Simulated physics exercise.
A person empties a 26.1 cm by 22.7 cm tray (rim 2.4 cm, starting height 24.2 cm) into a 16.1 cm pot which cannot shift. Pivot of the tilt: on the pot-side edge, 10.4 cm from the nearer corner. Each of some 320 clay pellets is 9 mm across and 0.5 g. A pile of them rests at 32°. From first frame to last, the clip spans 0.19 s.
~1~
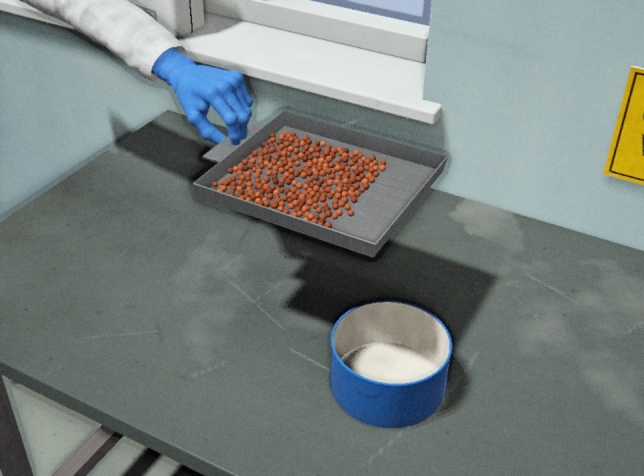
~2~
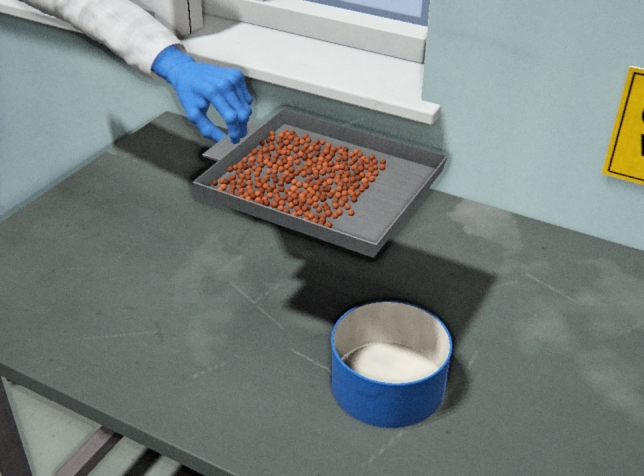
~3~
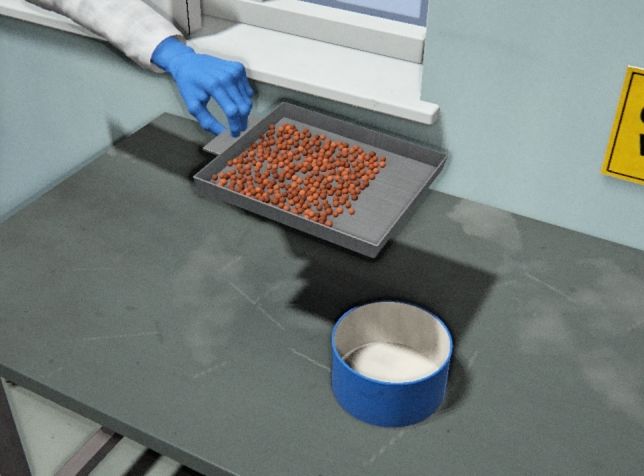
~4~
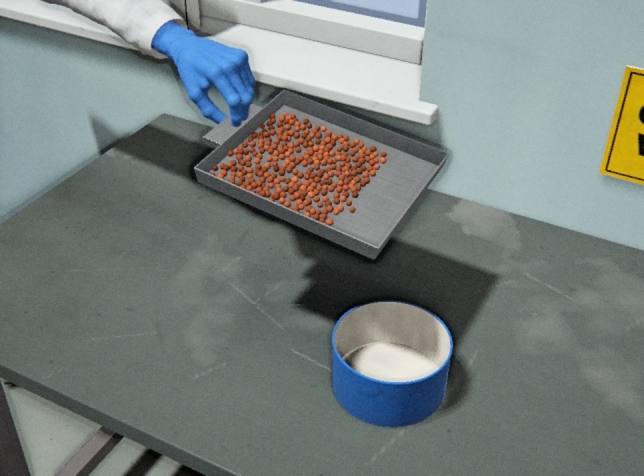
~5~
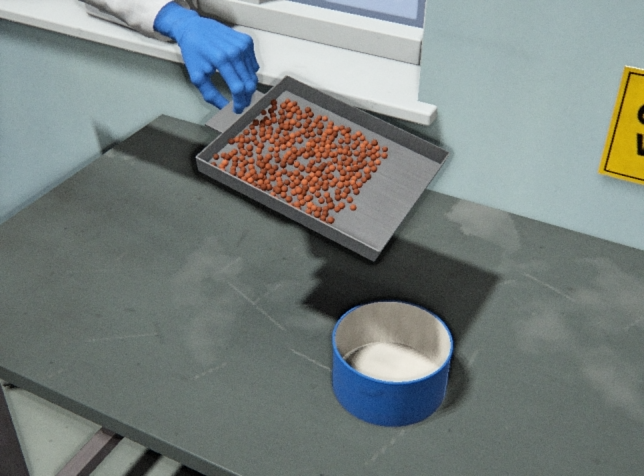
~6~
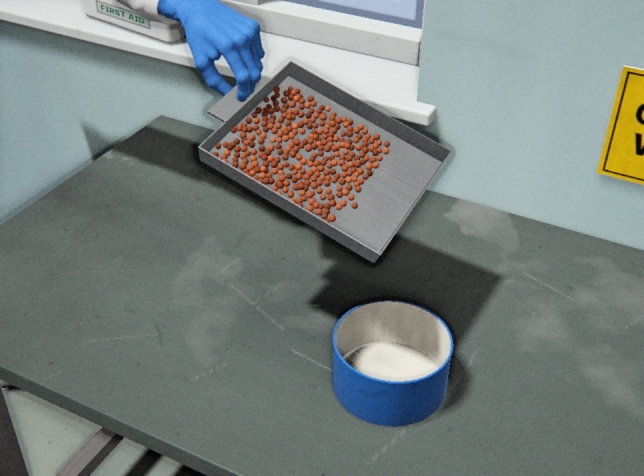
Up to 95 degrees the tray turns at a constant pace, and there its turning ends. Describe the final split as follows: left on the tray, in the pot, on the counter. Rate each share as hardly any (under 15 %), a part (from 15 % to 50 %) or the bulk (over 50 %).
Left on the tray: Hardly any; pot: The bulk; counter: A part.
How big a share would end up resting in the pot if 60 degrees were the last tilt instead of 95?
Then about 30 per cent.
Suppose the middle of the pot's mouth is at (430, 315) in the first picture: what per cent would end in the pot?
Close to 30 in a hundred.
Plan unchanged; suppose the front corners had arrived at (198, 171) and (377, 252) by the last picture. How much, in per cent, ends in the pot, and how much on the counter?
Pot: 100, counter: 0.
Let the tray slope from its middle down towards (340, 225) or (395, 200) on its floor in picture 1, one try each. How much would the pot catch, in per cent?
That would be close to 90 per cent and then close to 10 per cent.
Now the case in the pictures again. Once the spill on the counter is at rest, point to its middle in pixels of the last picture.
(515, 451), about.
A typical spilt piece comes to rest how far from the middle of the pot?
22 cm.
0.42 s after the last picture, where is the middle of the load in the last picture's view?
Look about (395, 233) in the last view.
Then, 0.25 s after the last picture, tilt 57 degrees; the tray holds 100 %, the pot 0 %.
Then, 0.42 s after the last picture, tilt 83 degrees; the tray holds 90 %, the pot 0 %.
Then, 0.71 s after the last picture, tilt 95 degrees; the tray holds 15 %, the pot 55 %.
In the end, tray 0 %, pot 75 %, counter 25 %.
